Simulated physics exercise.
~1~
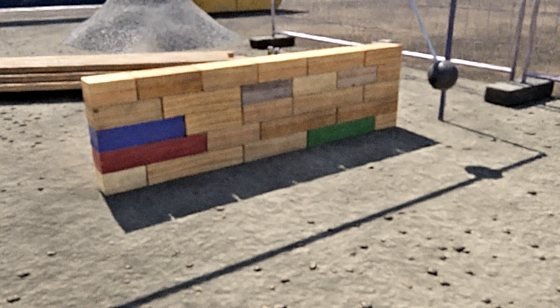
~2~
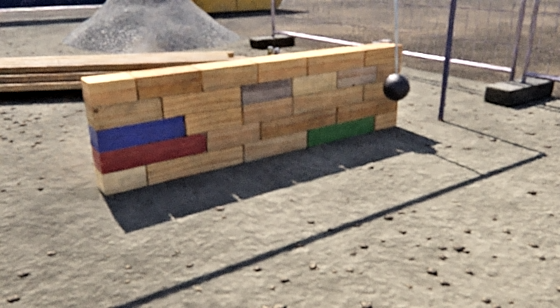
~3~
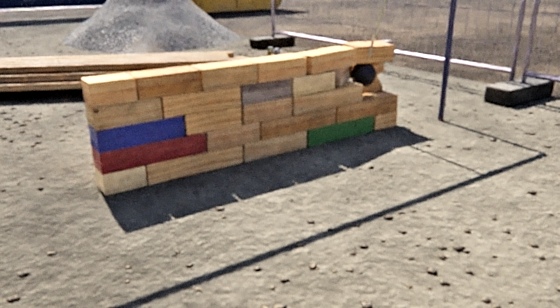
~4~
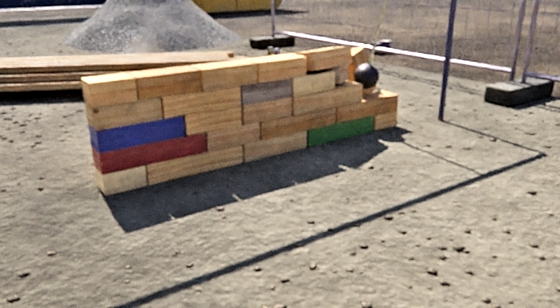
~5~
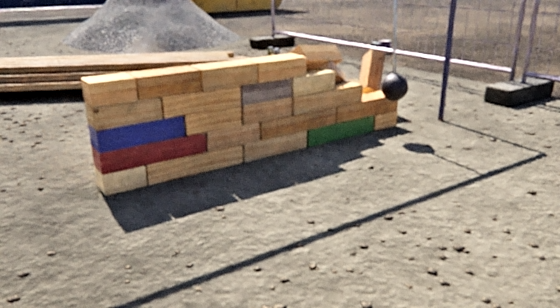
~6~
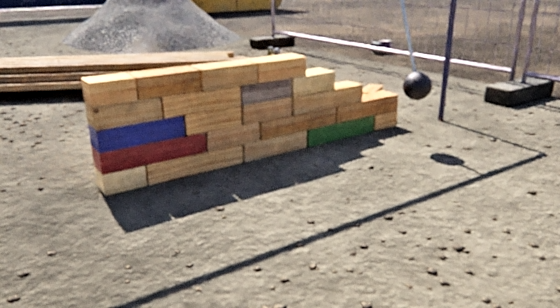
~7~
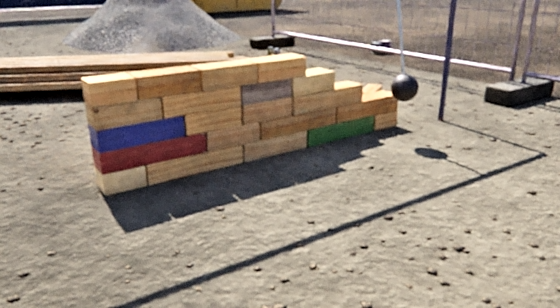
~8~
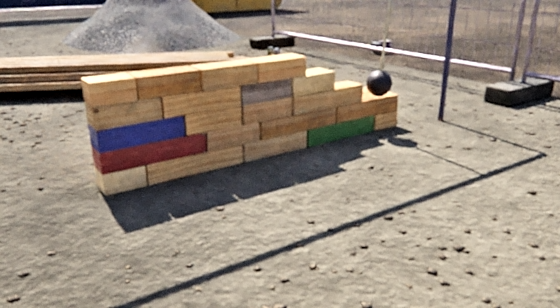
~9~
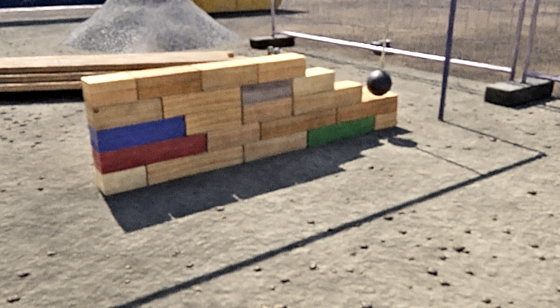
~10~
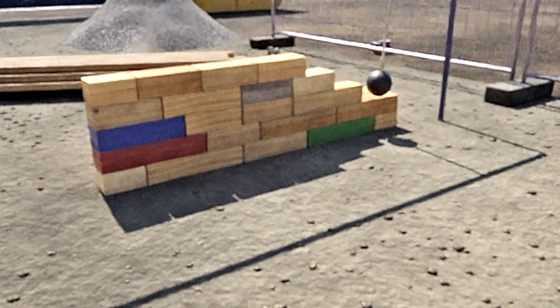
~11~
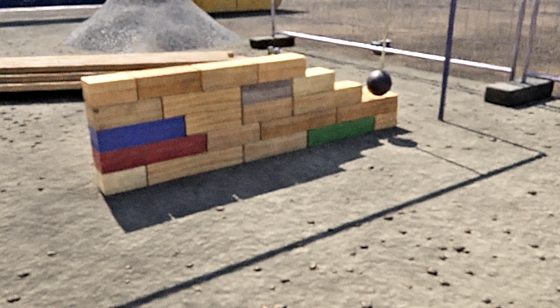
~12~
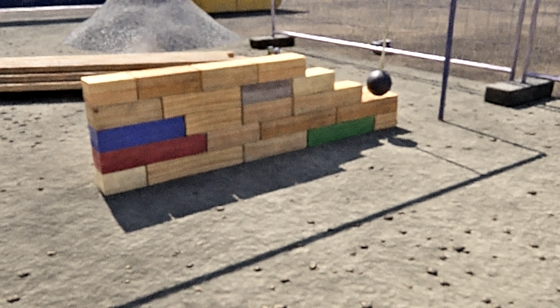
A dark ball on a line swung left into the right end of a loose wooden block wall, knocking several upper blocks away, then swung back out and returned to rest against the stepped end, with the red, blue and green blocks still in place.
